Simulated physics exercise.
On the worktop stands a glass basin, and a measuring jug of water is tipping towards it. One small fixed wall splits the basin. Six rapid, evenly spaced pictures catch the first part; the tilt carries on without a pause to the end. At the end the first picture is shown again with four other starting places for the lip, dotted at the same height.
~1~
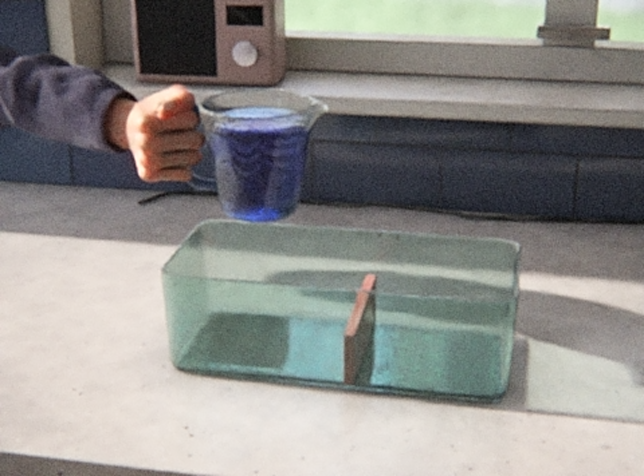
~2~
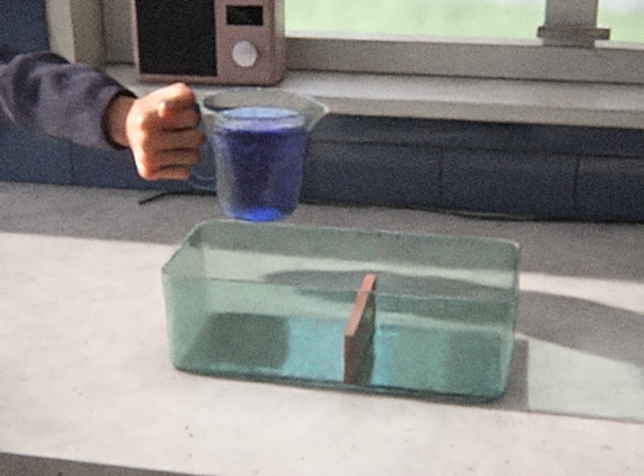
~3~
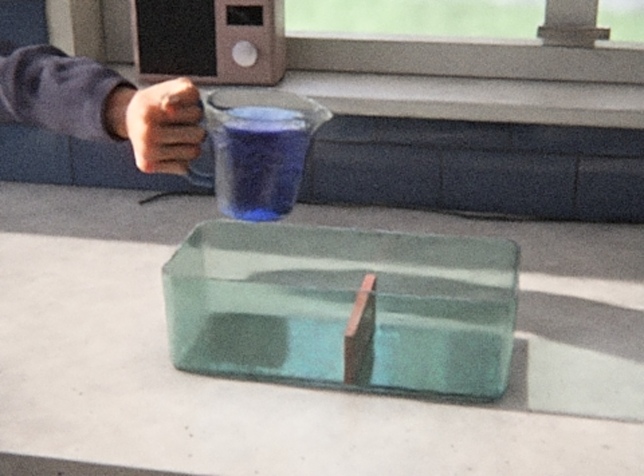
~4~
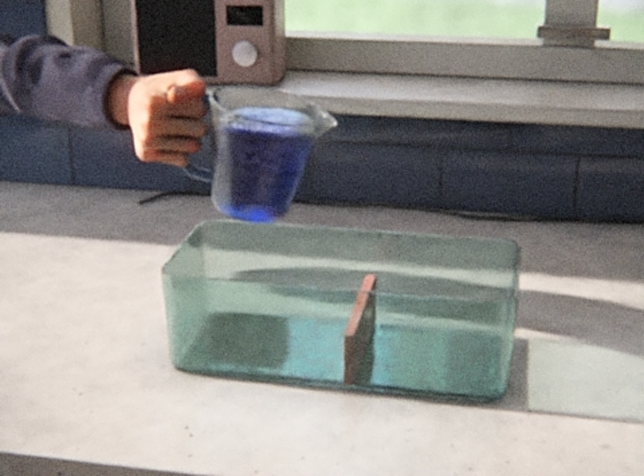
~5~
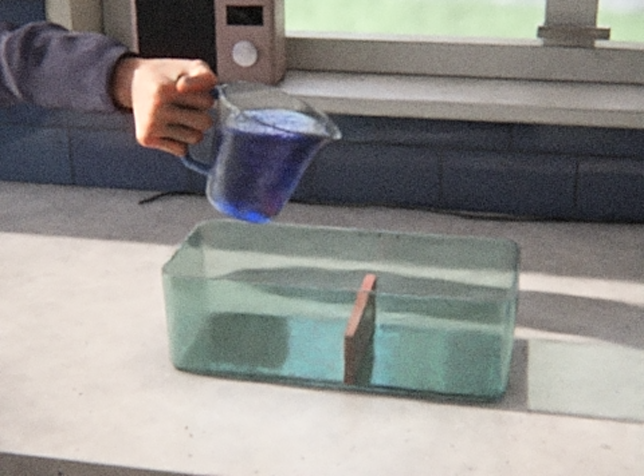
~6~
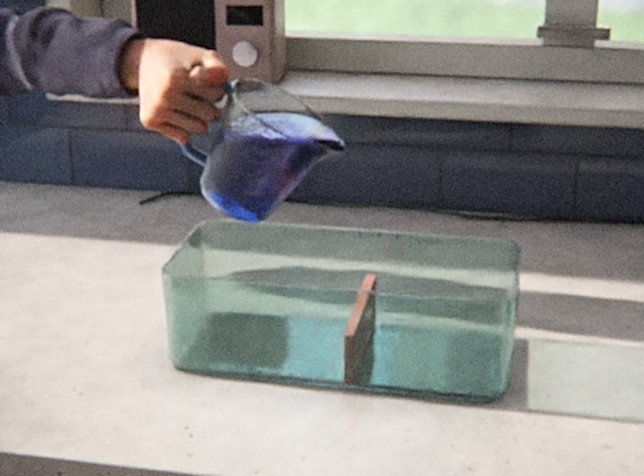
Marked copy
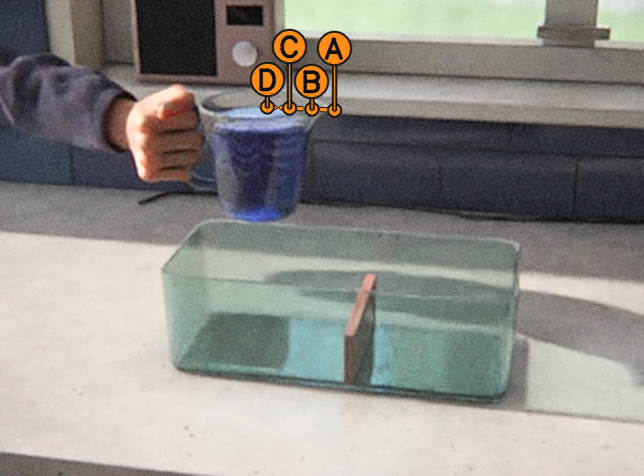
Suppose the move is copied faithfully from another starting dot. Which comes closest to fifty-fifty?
The answer is dot B.
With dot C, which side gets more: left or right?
More ends on the left.
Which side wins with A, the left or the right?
The right side.
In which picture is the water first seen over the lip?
In picture 6.
On the marked copy, A at (334, 110); B at (311, 109); C at (289, 108); D at (267, 107).
If A is chosen, about 15 % ends left of the wall and 85 % right of it.
If B is chosen, about 53 % ends left of the wall and 47 % right of it.
If C is chosen, about 84 % ends left of the wall and 15 % right of it.
If D is chosen, about 92 % ends left of the wall and 4 % right of it; 4 % is lost outside.
